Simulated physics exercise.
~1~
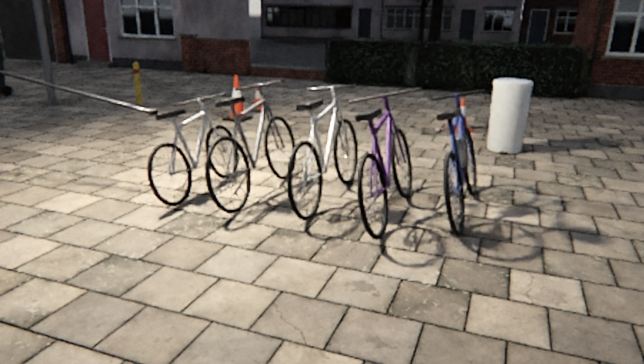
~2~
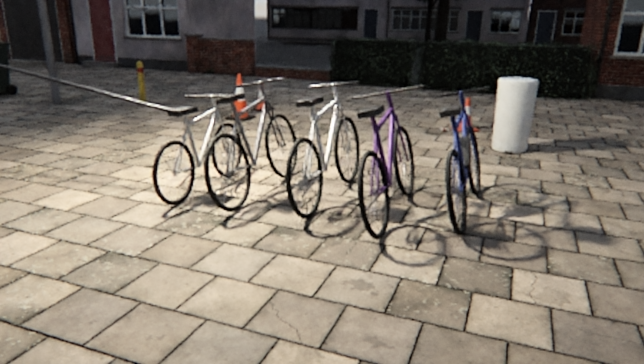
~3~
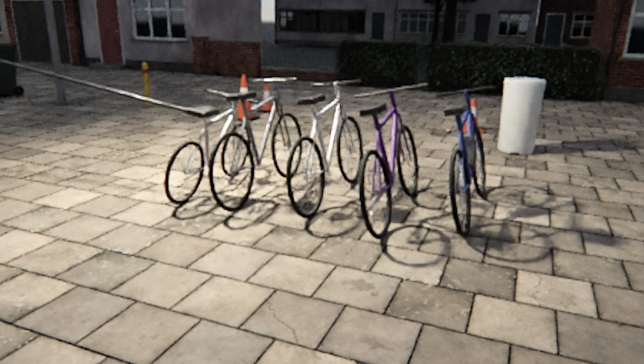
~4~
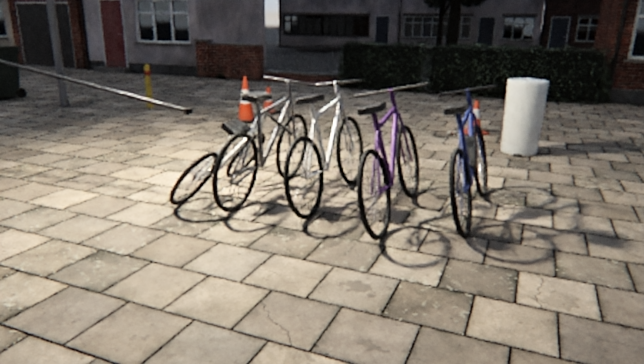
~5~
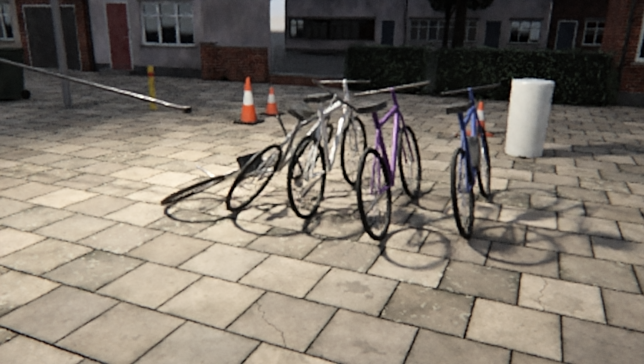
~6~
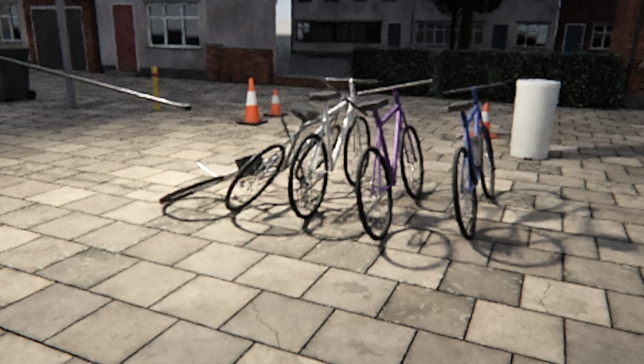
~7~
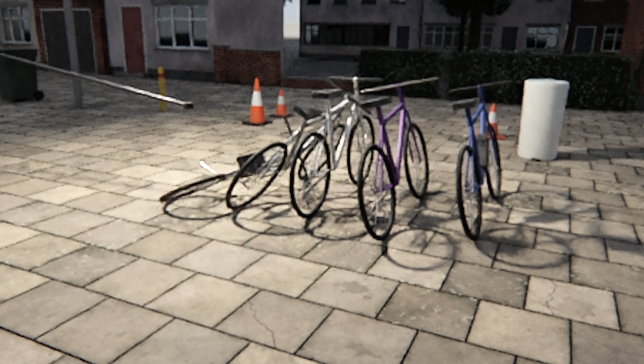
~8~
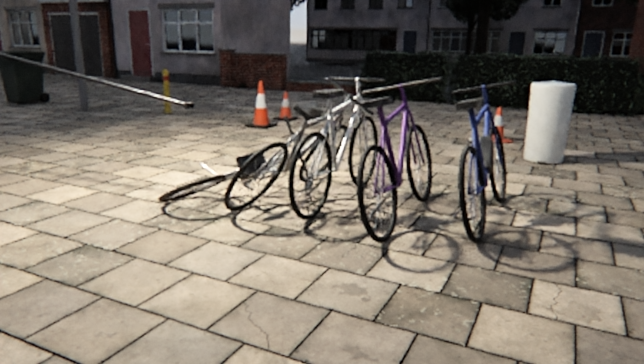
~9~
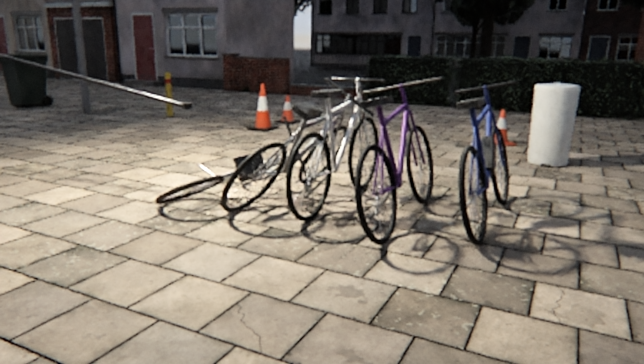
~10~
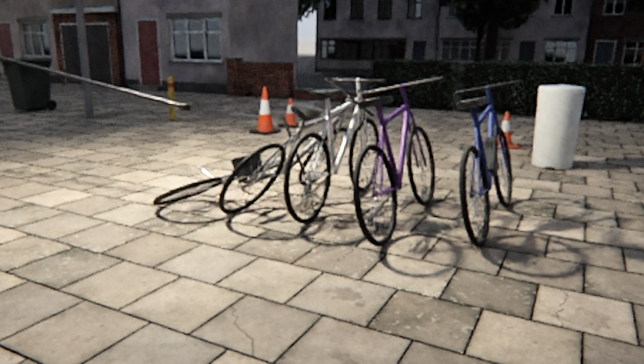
The footage shows five bicycles standing side by side on paving as a pole at left moves right against the leftmost one, which topples rightward into its neighbour. That bicycle tilts and stays leaning steeply, while the next pale one, the purple and the blue remain standing.
